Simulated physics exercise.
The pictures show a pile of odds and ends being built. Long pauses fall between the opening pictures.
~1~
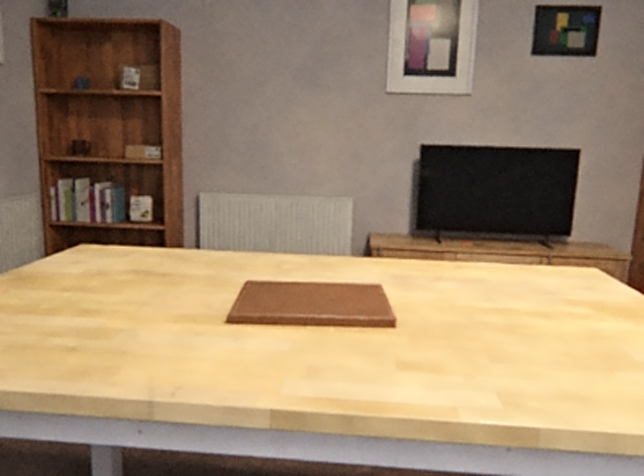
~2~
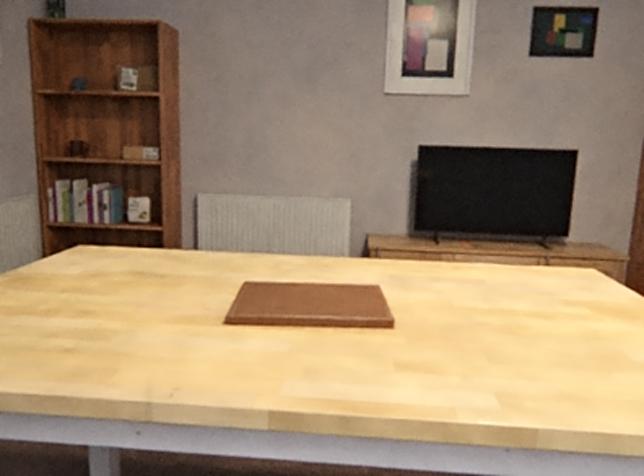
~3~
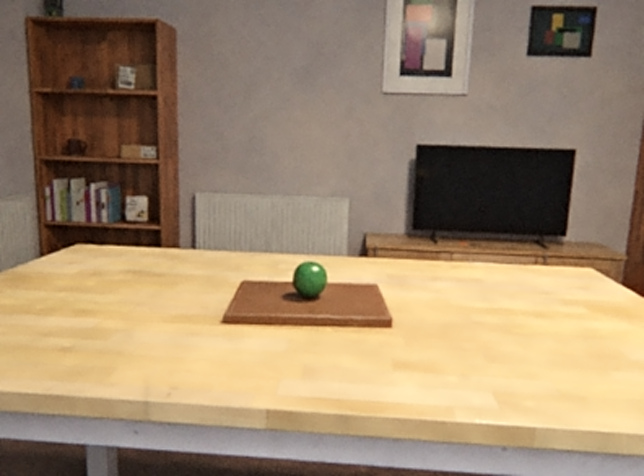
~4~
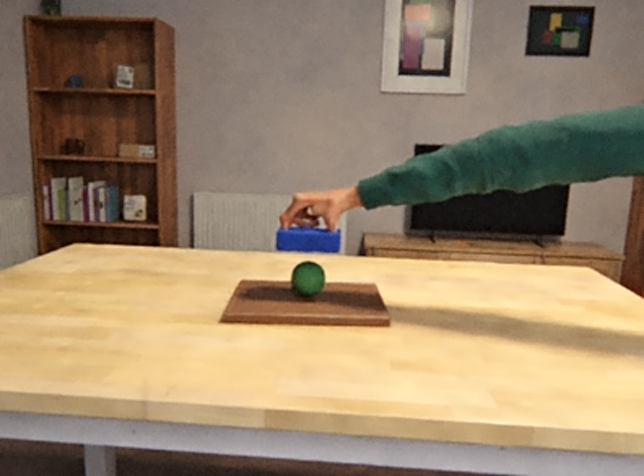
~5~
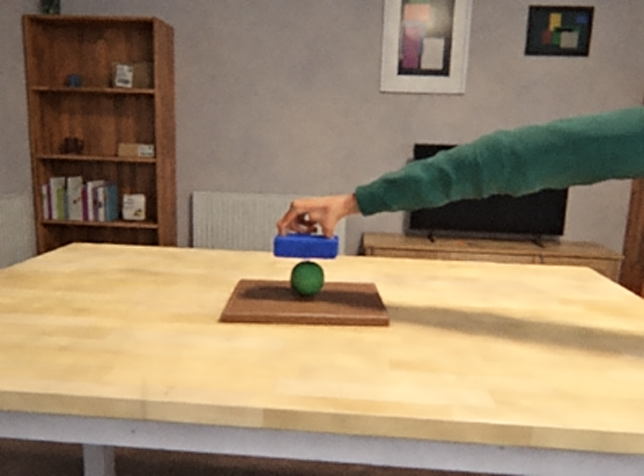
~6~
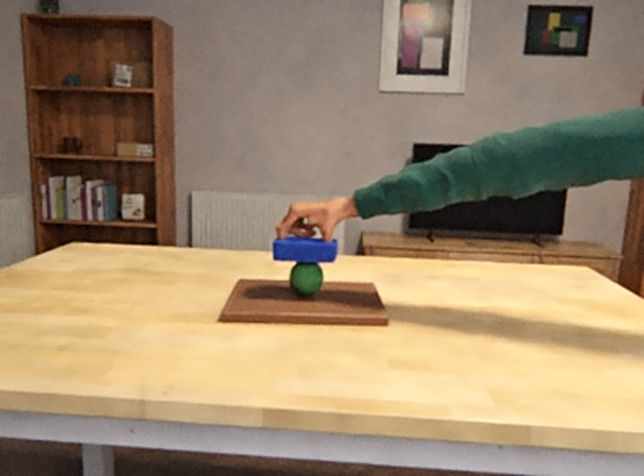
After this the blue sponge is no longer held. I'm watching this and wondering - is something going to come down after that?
Yes, watch - something tips or drops.
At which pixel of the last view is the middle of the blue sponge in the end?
End position: Approximately (274, 267).
Then, 0.40 s later than the last frame, blue sponge tilted by 28° near (295, 252).
Then, 0.50 s later than the last frame, blue sponge now fallen.
Then, 0.60 s later than the last frame, things are still on the move.
When it is over, fallen, blue sponge; the other 2 as before. End places, in pixels of the last picture, blue sponge near (274, 267). The pile loses its balance.
